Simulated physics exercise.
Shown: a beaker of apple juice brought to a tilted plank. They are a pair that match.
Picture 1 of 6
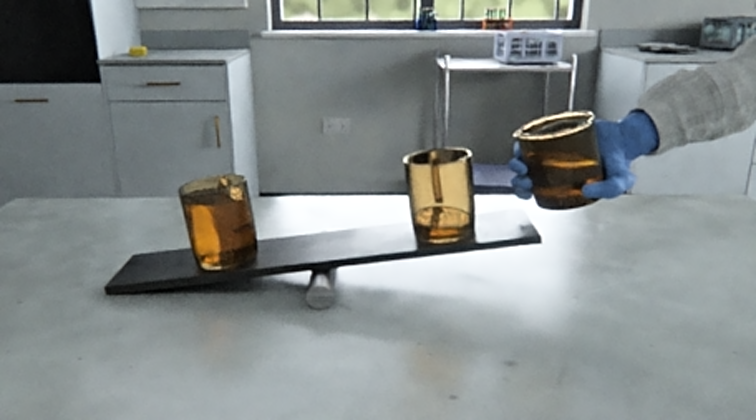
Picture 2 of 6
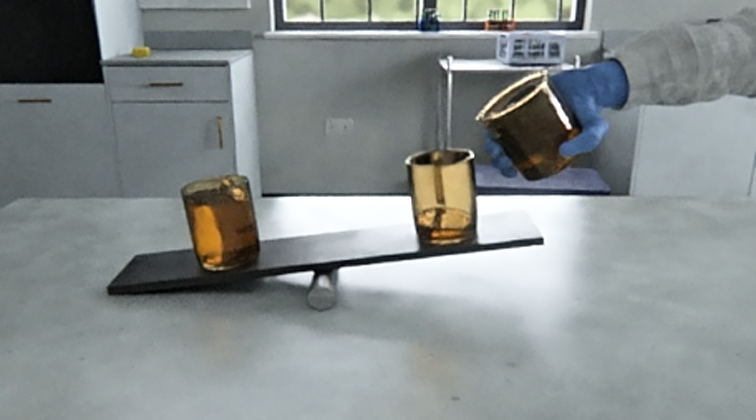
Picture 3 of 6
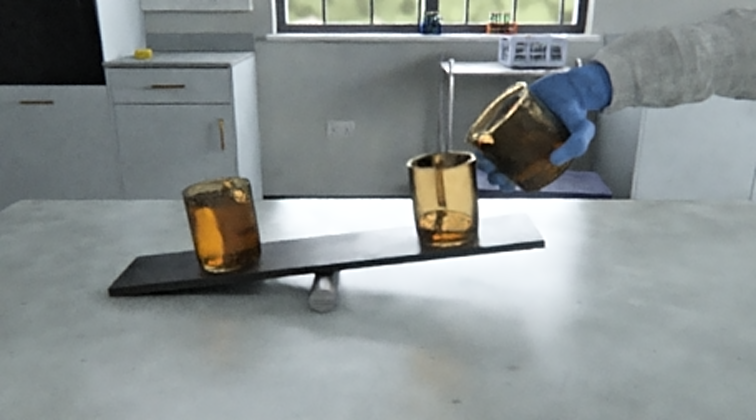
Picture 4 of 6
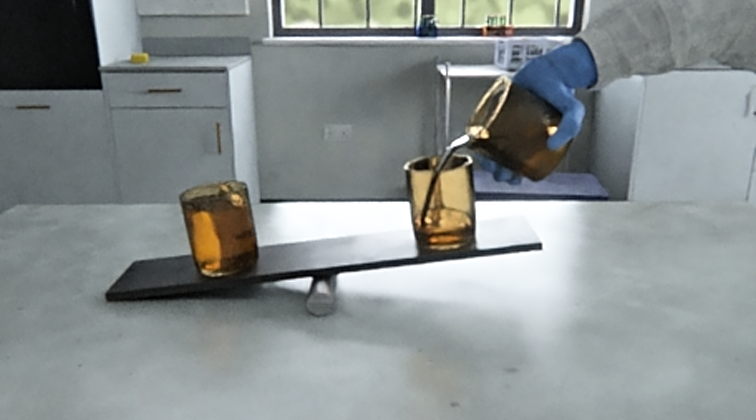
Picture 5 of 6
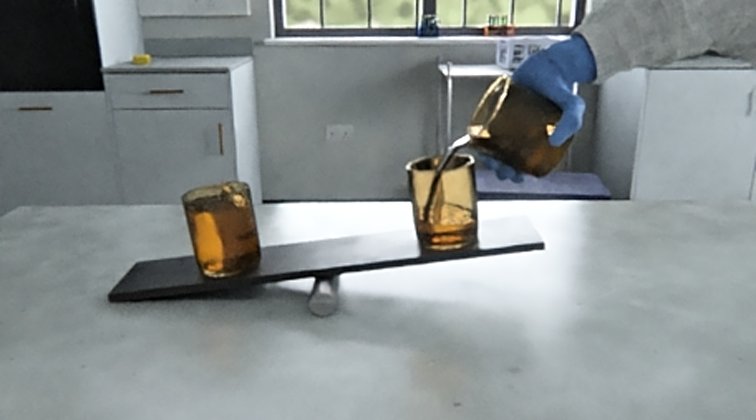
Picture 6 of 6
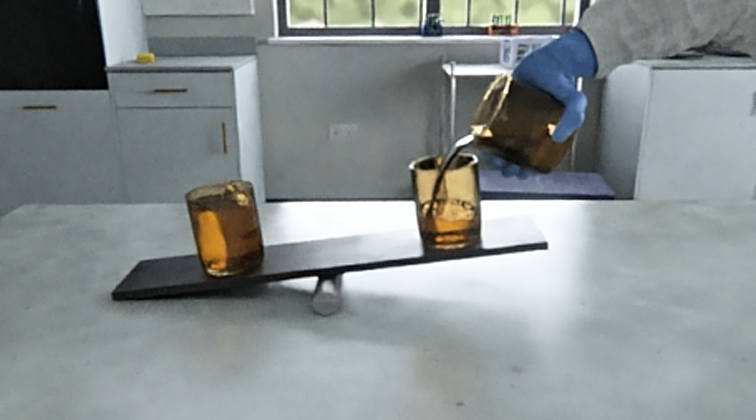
In a lab, a gloved hand tilted a beaker of amber liquid and poured a stream into the emptier right cup on a slanted plank, its level rising slightly while the plank stayed still.
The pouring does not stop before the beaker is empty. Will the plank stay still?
No, it tips.
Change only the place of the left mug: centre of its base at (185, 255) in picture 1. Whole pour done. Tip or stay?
No tipping.
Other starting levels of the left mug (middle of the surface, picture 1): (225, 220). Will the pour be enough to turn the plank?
Result after the pour: It reverses its tilt.
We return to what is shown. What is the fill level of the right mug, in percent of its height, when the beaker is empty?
Close to 80 in every hundred of its height.
Shortly, the right mug is about half full; the plank leans as before.
Then, the right mug is about three quarters full; the plank has swung over, and that end is down.
At the finish, the right mug is about three quarters full; the plank has swung over, and that end is down.
